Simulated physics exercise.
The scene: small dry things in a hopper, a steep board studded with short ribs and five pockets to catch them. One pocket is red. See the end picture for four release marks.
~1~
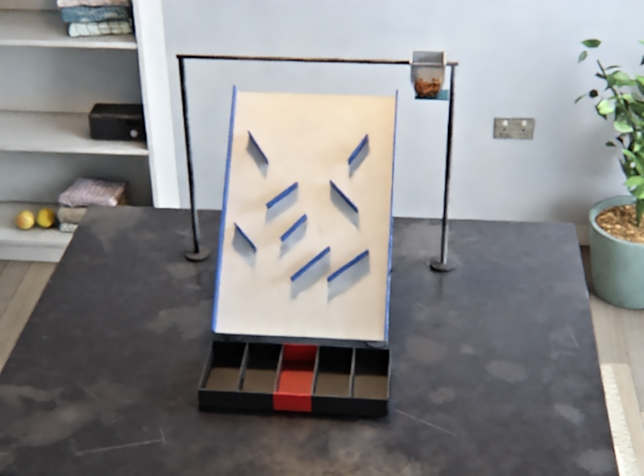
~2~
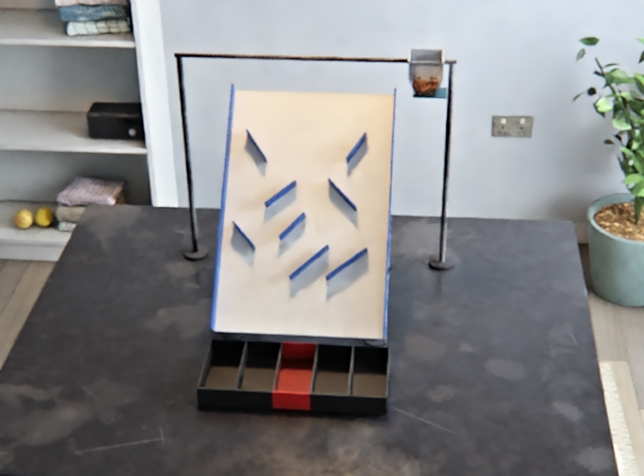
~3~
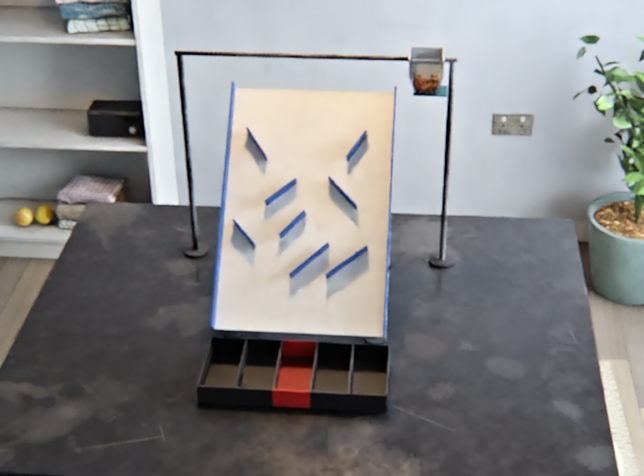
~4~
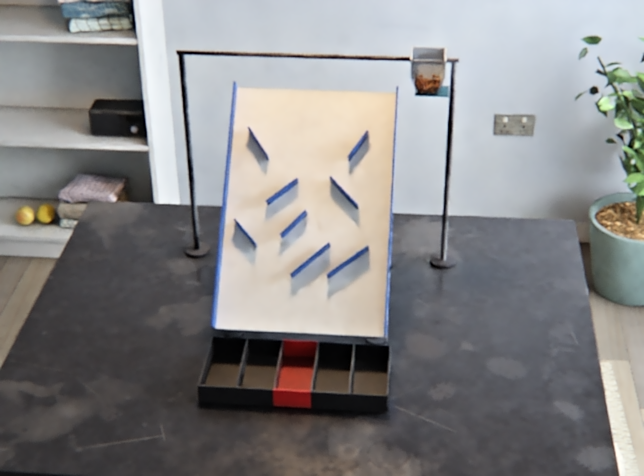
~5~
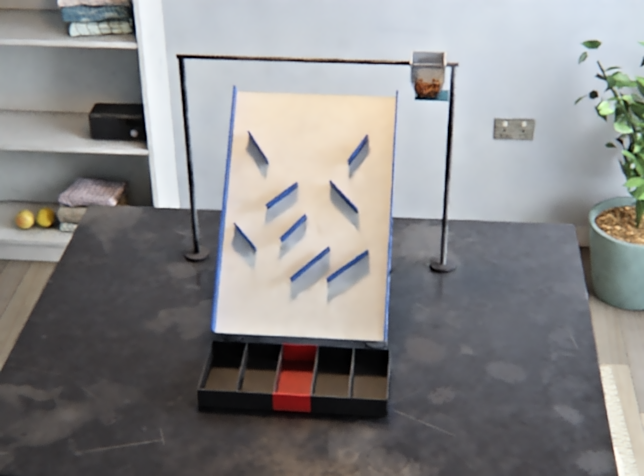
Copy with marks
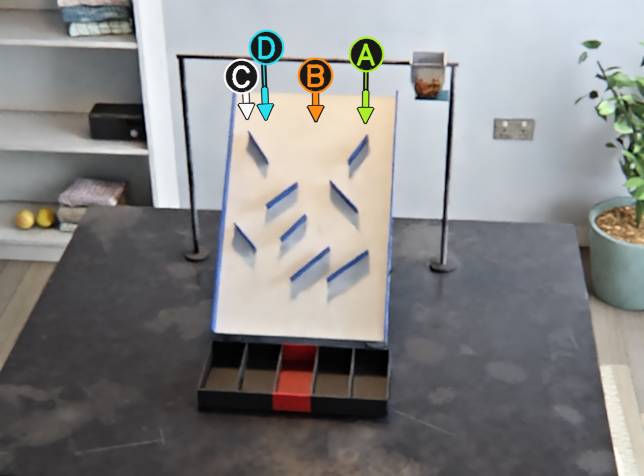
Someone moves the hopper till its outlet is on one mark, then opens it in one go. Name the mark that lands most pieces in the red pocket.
The best mark is D.
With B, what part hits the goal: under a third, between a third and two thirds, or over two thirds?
It is under a third.
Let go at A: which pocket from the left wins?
It is the fifth one.
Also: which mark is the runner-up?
The answer is C.
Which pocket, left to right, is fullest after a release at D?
It is the third one.
On the marked copy, mark A meets the board at (365, 117); mark B meets the board at (315, 115); mark C meets the board at (246, 113); mark D meets the board at (265, 114).
With A, just a few in the red pocket, the larger part in other pockets, roughly a quarter outside the box.
With B, roughly a quarter in the red pocket, the larger part in other pockets, just a few outside the box.
With C, roughly a third in the red pocket, roughly half in other pockets, roughly a quarter outside the box.
With D, roughly half in the red pocket, roughly a third in other pockets, about a tenth outside the box.
